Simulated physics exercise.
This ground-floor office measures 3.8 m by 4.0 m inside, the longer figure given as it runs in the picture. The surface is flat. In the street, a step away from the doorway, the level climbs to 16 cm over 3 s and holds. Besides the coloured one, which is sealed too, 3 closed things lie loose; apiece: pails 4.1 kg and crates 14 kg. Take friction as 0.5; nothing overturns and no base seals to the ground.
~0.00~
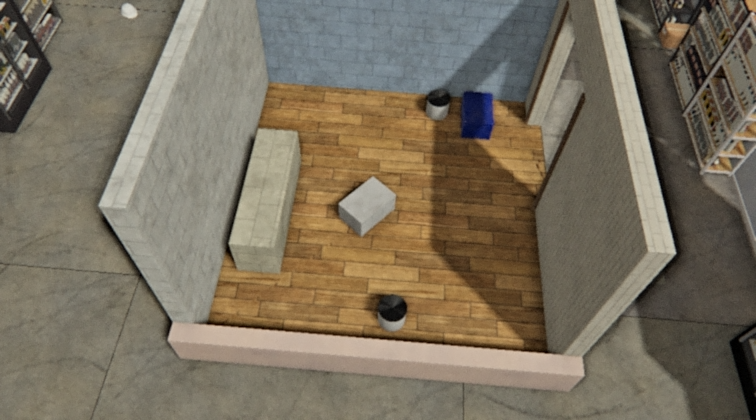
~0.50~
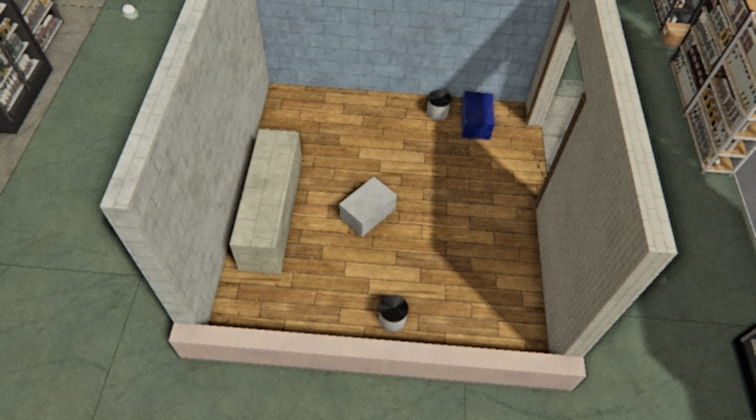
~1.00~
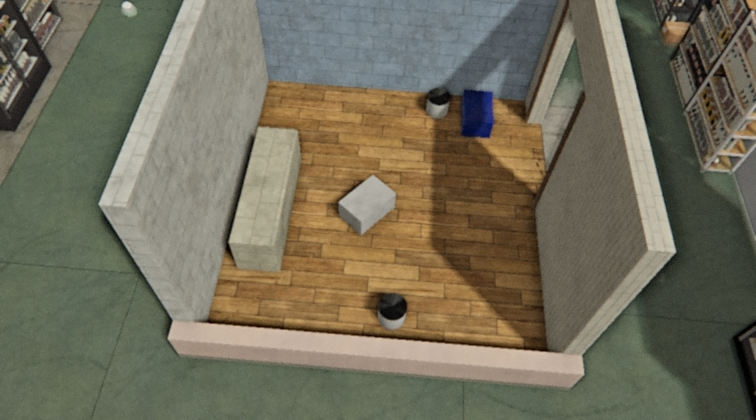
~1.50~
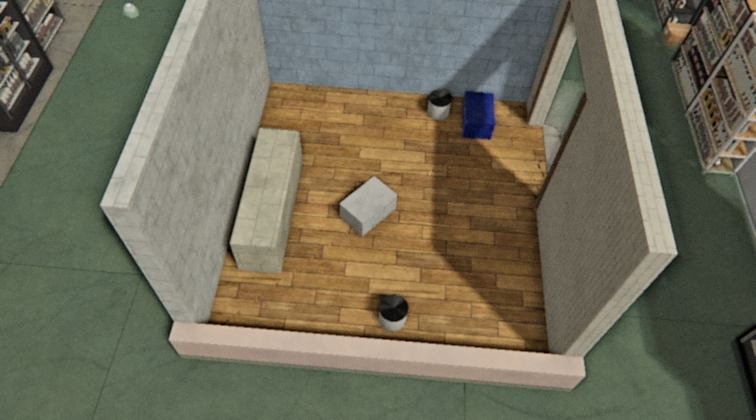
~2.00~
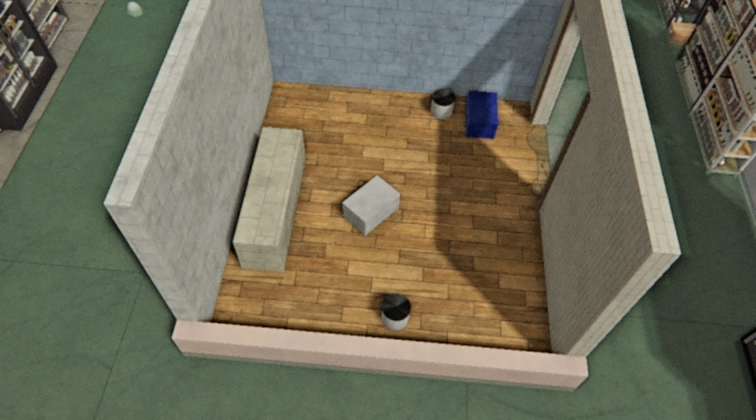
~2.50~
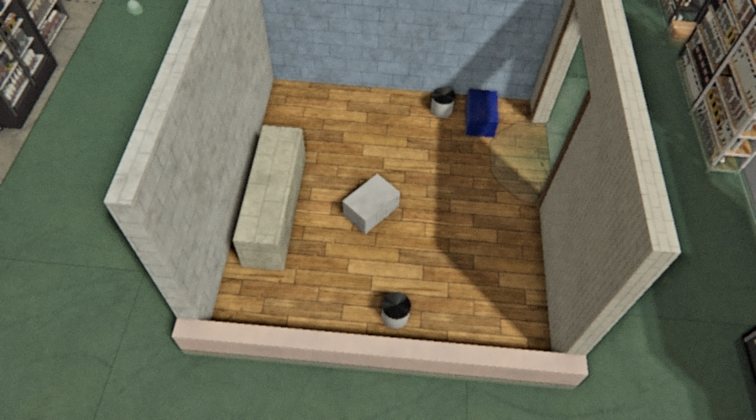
The clip opens on a wood-floored room seen from above, with a blue crate, pails and pale blocks inside and bare grey ground outside. Green water covers the ground around the walls, then a thin sheet spreads through the right-hand doorway onto the floorboards, while the objects inside stay still.
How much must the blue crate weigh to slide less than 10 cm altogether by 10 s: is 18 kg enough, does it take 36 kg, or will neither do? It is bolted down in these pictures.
I expect that only the higher weight holds it.
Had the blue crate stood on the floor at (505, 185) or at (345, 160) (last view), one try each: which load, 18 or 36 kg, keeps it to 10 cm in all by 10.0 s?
In turn: It takes the larger; only the larger holds.
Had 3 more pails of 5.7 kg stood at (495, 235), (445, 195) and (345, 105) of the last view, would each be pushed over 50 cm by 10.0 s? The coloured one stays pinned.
In turn: Short of it, more, over.
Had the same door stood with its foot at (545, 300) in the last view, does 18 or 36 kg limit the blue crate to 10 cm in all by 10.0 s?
In that case the smaller load will do.
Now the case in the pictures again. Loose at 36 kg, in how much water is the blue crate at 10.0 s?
Roughly 7 cm.
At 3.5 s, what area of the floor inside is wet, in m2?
About 2.5 m2.
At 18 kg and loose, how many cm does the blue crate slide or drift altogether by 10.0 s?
Some 250 cm in all.
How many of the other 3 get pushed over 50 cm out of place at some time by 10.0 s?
0 of them.
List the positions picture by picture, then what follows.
The blue crate at (479, 107) rests on the ground; 0.0 m2 under water; 0 of 4 have shifted, in the first frame.
The blue crate at (480, 108), on the bottom; 0.0 m2 under water; 0 of 4 have shifted, in the second frame.
The blue crate at (479, 106), on the bottom; 0.0 m2 under water; 0 of 4 have shifted, in the third frame.
The blue crate at (480, 107), on the bottom; 0.0 m2 under water; 0 of 4 have shifted, in the fourth frame.
The blue crate at (483, 107), on the bottom; water covers 0.0 m2; 0 of 4 have shifted, in the fifth frame.
The blue crate at (484, 105) rests on the ground; water covers 0.6 m2; 0 of 4 have shifted, in the sixth frame.
After 3.5 s the blue crate would be 0 cm from its start with 18 kg and 0 cm from its start with 36 kg; 4 cm of water round it then.
After 4.5 s the blue crate would be 24 cm from its start with 18 kg and 0 cm from its start with 36 kg; 6 cm of water round it then.
After 7.0 s the blue crate would be 104 cm from its start with 18 kg and 0 cm from its start with 36 kg; 6 cm of water round it then.
After 10.0 s the blue crate would be 218 cm from its start with 18 kg and 0 cm from its start with 36 kg; 7 cm of water round it then.
